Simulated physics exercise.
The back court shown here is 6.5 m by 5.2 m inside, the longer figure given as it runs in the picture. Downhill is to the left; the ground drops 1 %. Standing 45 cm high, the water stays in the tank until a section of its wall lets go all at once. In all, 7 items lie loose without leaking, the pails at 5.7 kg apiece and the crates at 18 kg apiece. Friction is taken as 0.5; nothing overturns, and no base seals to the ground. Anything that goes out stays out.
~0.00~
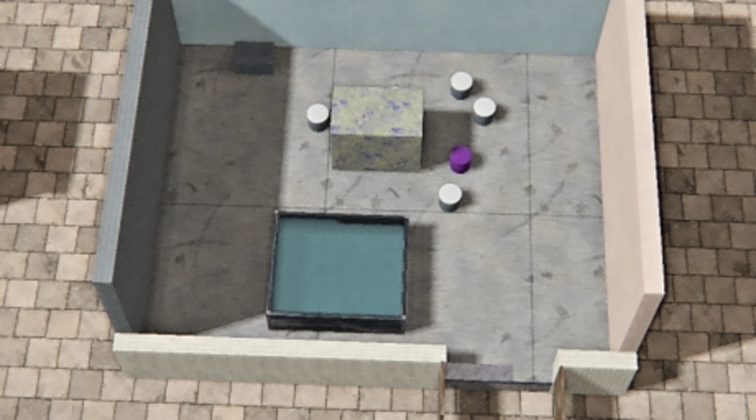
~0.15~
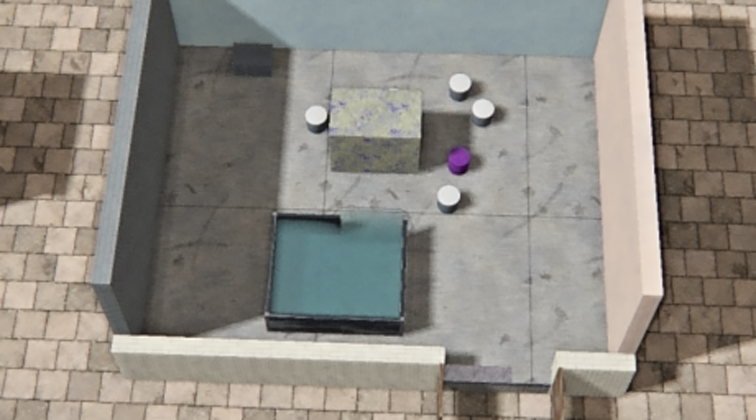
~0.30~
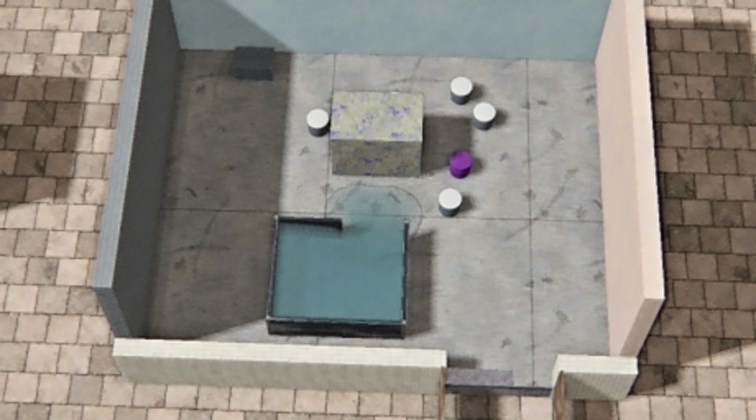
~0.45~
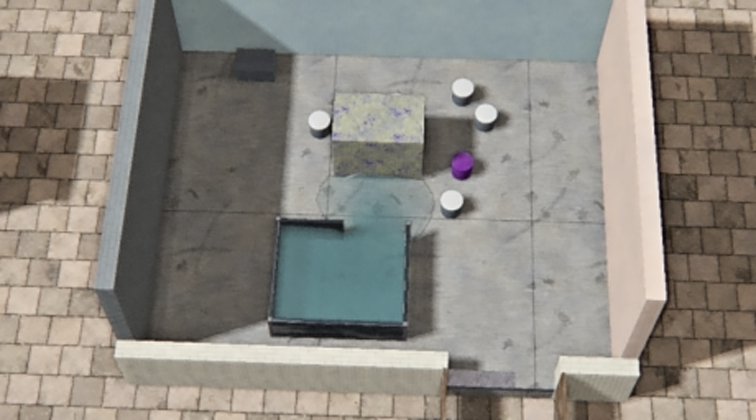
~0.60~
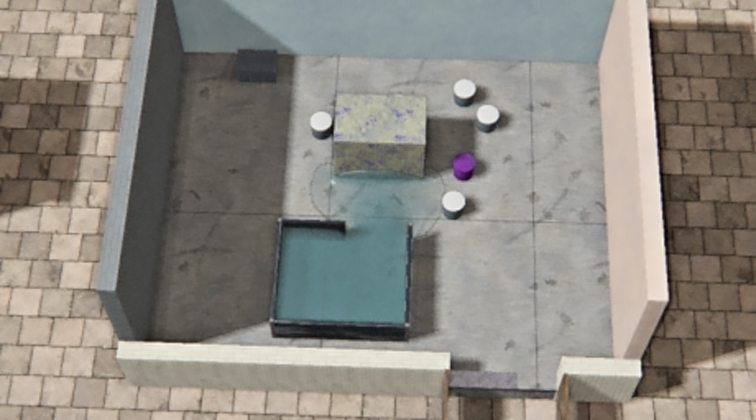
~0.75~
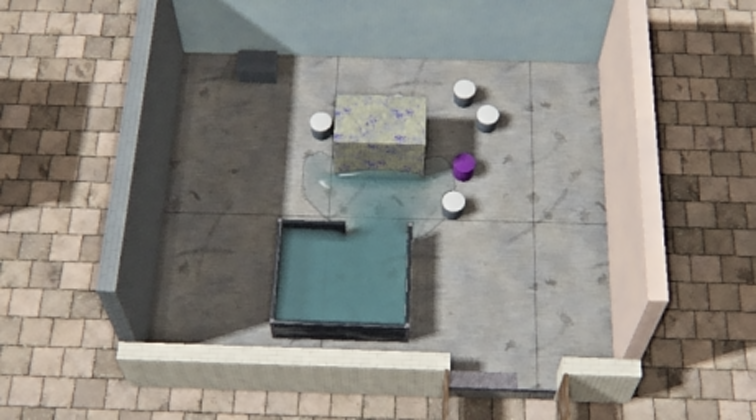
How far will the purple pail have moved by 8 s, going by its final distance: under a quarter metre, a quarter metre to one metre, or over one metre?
It will have moved over one metre.
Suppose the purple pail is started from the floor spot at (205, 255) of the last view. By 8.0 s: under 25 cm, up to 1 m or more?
Observed: Object is barely disturbed.
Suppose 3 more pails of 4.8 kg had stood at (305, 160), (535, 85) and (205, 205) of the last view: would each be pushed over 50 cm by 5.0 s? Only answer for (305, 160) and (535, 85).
In sequence: Within it, then within it.
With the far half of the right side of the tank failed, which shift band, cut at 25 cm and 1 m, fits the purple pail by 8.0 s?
Afterwards the purple pail stays almost motionless.
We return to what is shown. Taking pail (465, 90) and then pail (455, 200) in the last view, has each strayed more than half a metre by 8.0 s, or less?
Taking them in order: Fell shy and exceeded.
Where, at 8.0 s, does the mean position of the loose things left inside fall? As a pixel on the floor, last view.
Close to pixel (429, 121).
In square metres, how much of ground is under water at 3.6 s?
Somewhere about 23 m2, give or take.
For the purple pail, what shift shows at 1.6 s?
By that time, close to 60 cm.
After 1.6 s the purple pail is near (503, 140), 0.7 m from its start, aground; 0 of 7 are out; 0 afloat.
After 3.6 s the purple pail is near (580, 96), 2.1 m from its start, aground; 0 of 7 are out; 0 afloat.
After 5.6 s the purple pail is near (570, 81), 2.2 m from its start, aground; 0 of 7 are out; 0 afloat.
After 8.0 s the purple pail is near (569, 80), 2.2 m from its start, aground; 0 of 7 are out; 0 afloat.
